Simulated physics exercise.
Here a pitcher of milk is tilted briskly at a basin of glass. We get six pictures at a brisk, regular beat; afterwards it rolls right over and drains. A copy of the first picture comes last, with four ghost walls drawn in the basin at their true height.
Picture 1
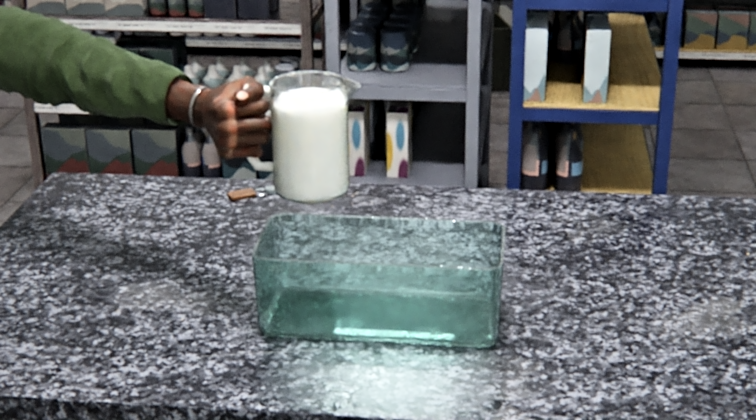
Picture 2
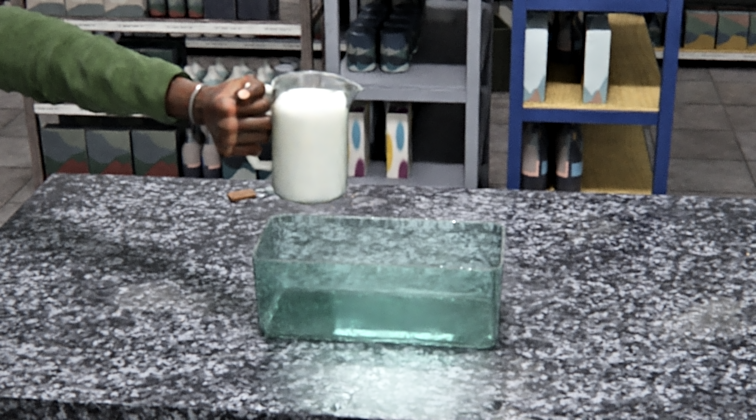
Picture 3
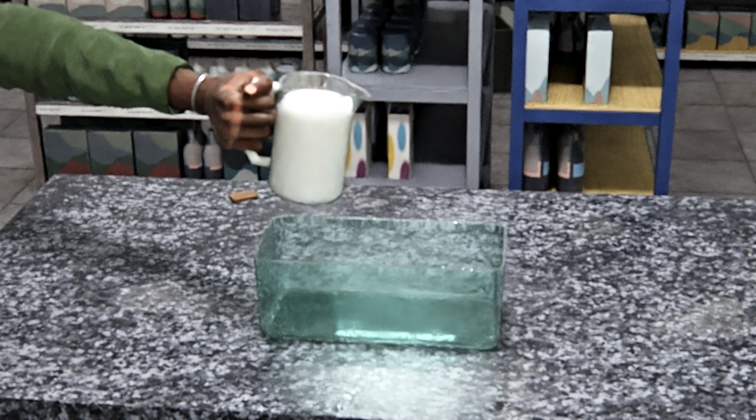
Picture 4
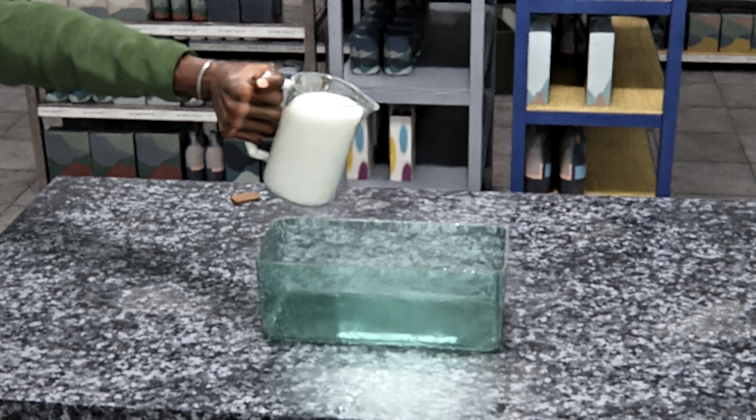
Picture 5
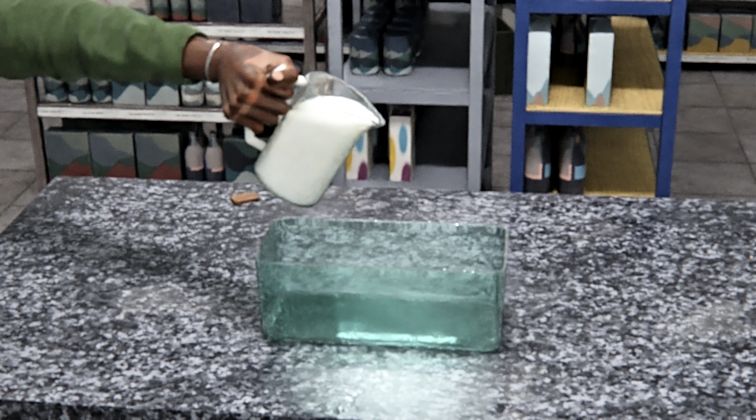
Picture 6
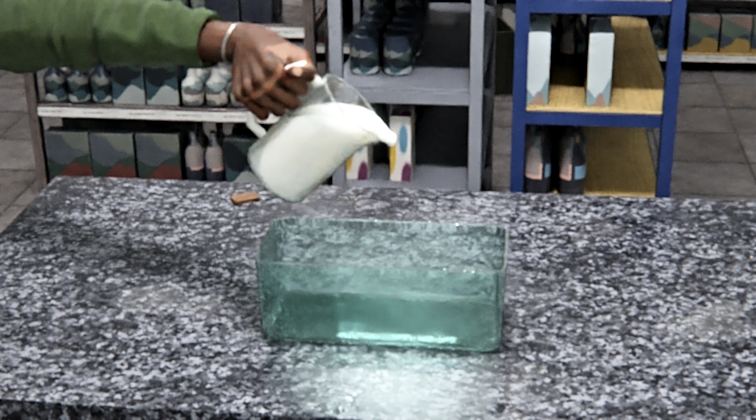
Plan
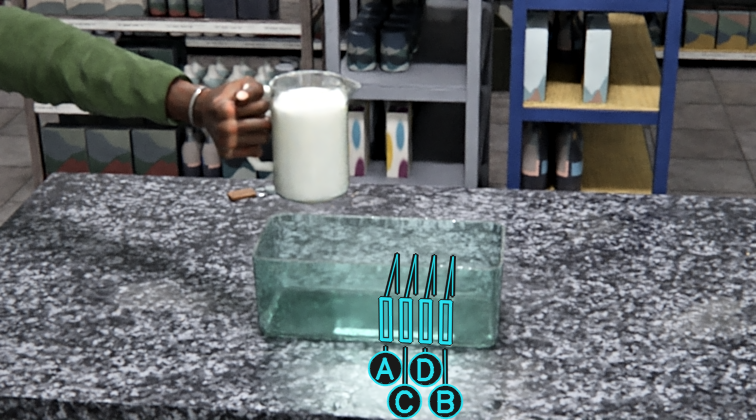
A hand in a green sleeve, reaching in from the left, holds a clear pitcher of milk upright above a speckled grey stone counter, seen from slightly above with stocked shelves behind. Below it sits a greenish rectangular glass basin, with a small brown object farther back. The hand tilts the pitcher briskly rightward, and milk slides to the spout and just over its lip, while the camera stays essentially still.
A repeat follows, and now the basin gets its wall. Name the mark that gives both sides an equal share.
Go for C.
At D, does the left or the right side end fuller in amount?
The left one.
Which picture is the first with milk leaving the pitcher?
In picture 6.
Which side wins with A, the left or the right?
The right one.
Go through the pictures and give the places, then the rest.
In the first picture, upright, lip at (359, 86); basin from (260, 331) to (498, 344); nothing has left yet.
In the second picture, tipped about 2°, lip at (361, 89); nothing has left yet.
In the third picture, tipped about 8°, lip at (368, 95); nothing has left yet.
In the fourth picture, tipped about 18°, lip at (377, 108); nothing has left yet.
In the fifth picture, tipped about 31°, lip at (383, 123); nothing has left yet.
In the sixth picture, tipped about 46°, lip at (386, 141); milk is over the lip, down to (391, 143).
In cyan, A at (385, 346); B at (444, 349); C at (405, 347); D at (425, 348).
With A, about 20 % ends left of the wall and 77 % right of it; 3 % is lost outside.
With B, about 91 % ends left of the wall and 4 % right of it; 5 % is lost outside.
With C, about 56 % ends left of the wall and 42 % right of it; 3 % is lost outside.
With D, about 79 % ends left of the wall and 12 % right of it; 9 % is lost outside.
